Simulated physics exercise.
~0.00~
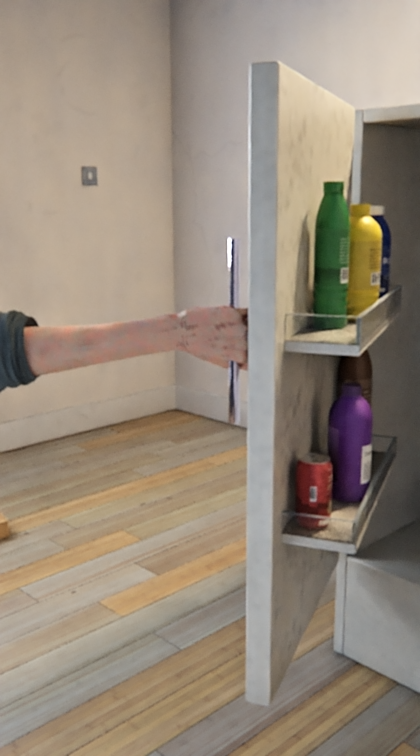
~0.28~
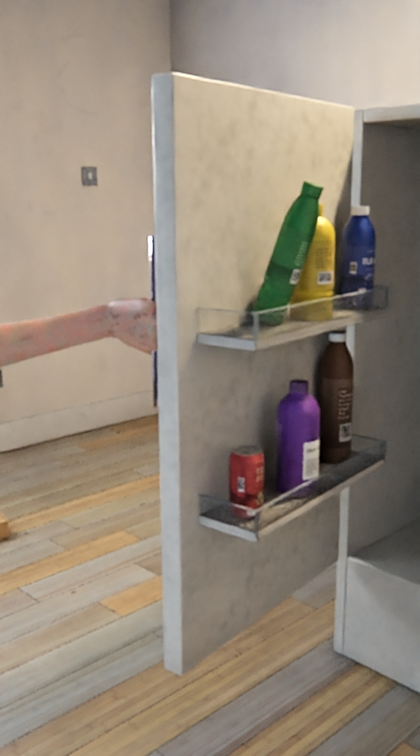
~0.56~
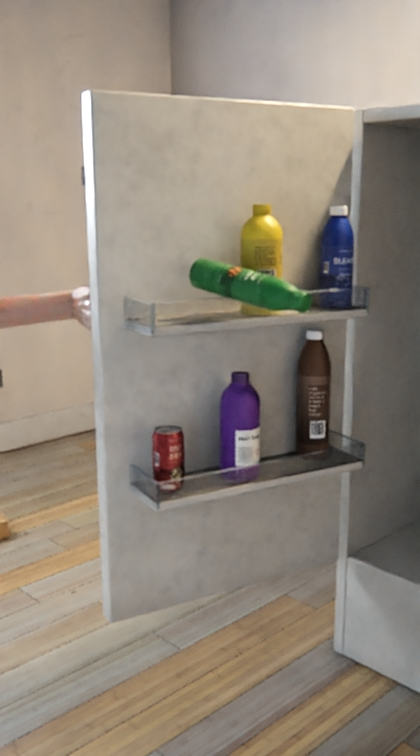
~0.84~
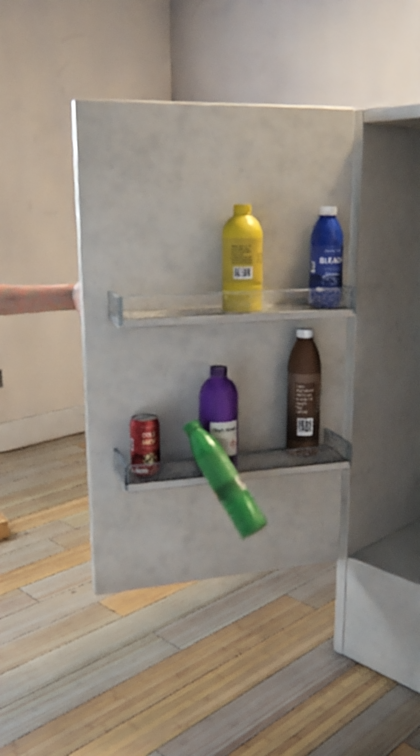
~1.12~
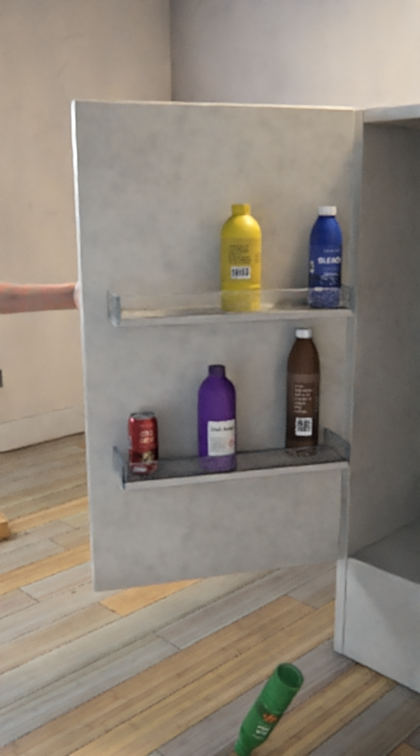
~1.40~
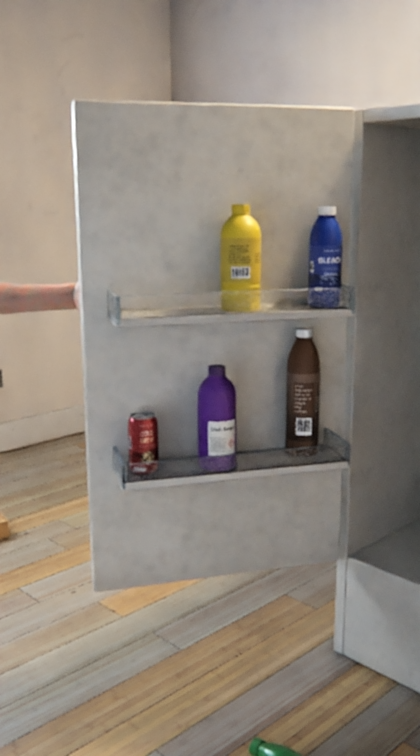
At the start, a hand holds the edge of a pale door with two racks on its inside, carrying green, yellow and blue bottles above a red can and purple and brown bottles. The hand swings the door wide open toward the left, and the green bottle begins to lean. It tips onto its side across the upper rack, then drops past the lower one. The bottle falls upside down toward the wooden floor. The door comes to a stop, and the green bottle ends on its side at the bottom edge of the view while the others stay upright in the racks.
